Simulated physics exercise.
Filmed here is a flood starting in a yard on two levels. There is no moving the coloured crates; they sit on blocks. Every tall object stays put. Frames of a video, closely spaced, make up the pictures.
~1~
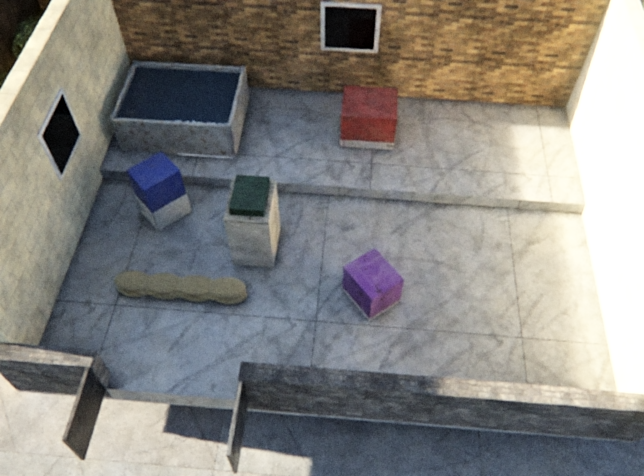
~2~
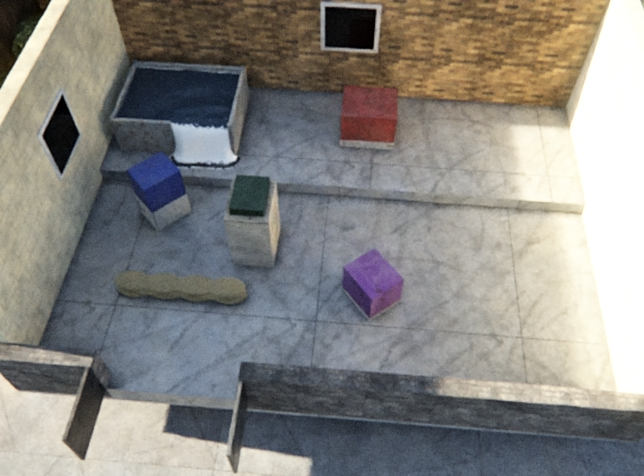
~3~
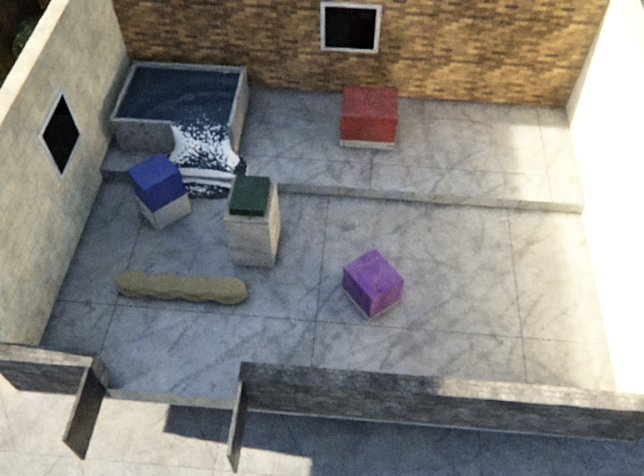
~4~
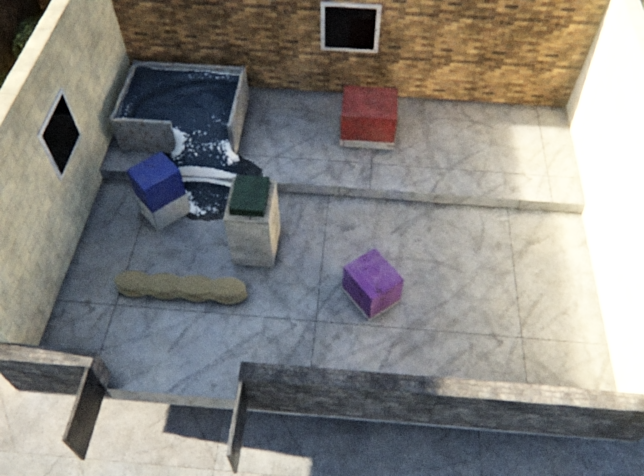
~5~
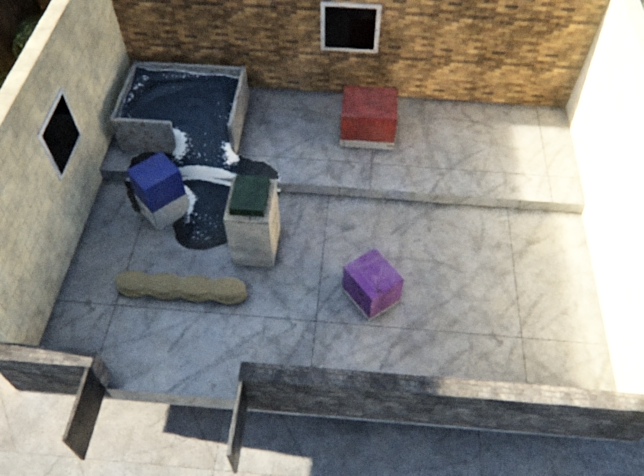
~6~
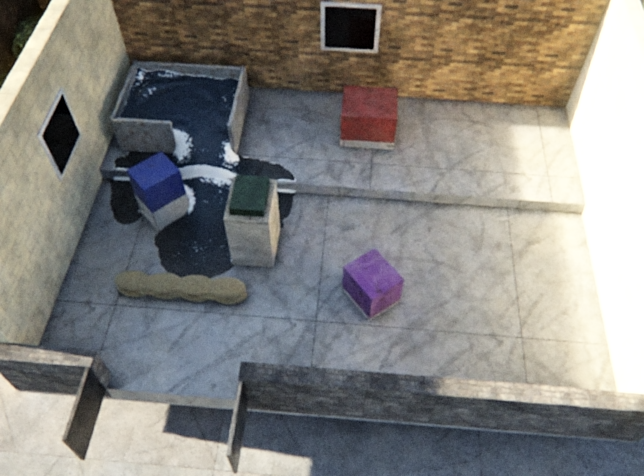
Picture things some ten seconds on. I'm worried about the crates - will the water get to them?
Here is how it goes: The blue crate is spared; the purple crate gets water on it; the red crate is spared.
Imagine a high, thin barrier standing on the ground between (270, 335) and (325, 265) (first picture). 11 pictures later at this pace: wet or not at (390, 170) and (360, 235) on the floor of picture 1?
In order, I'd call them bare and inundated.
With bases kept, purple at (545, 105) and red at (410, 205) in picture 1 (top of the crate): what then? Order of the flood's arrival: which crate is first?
Blue crate.
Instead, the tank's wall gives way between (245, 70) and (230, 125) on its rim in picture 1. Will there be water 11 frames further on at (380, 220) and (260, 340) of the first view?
Going in the order you asked, the first is drenched and the second is never reached.
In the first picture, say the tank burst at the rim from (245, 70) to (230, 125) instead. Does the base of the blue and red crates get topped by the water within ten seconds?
Observed: Blue crate stays clear; red crate is doused.
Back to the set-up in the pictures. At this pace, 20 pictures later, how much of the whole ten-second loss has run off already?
It would be around 20 %.
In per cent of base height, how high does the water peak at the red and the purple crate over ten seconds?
0 and 250 %, roughly.
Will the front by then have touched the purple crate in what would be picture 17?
Purple crate wet.
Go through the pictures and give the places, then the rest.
The water tank at (181, 96) is whole and still, in the first frame.
Water pours out at (204, 145) and has run to a hidden place, in the second frame.
The front is at a hidden place, out from the gap at (204, 146), in the third frame.
Water pours out at (204, 146) and has run to (206, 217), in the fourth frame.
Water pours out at (204, 146) and has run to (207, 244), in the fifth frame.
Water pours out at (204, 146) and has run to (191, 278), in the sixth frame.
A moment on, water covers 15 % of the floor; the blue crate water round its plinth, the purple crate not reached, the red crate not reached.
Next, water covers 30 % of the floor; the blue crate water round its plinth, the purple crate water round its plinth, the red crate not reached.
Then, water covers 40 % of the floor; the blue crate water round its plinth, the purple crate water round its plinth, the red crate not reached.
Later, water covers 60 % of the floor; the blue crate water round its plinth, the purple crate water round its plinth, the red crate not reached.
In the end, water covers 65 % of the floor; the blue crate stayed above the water, the purple crate was topped, the red crate stayed above the water.
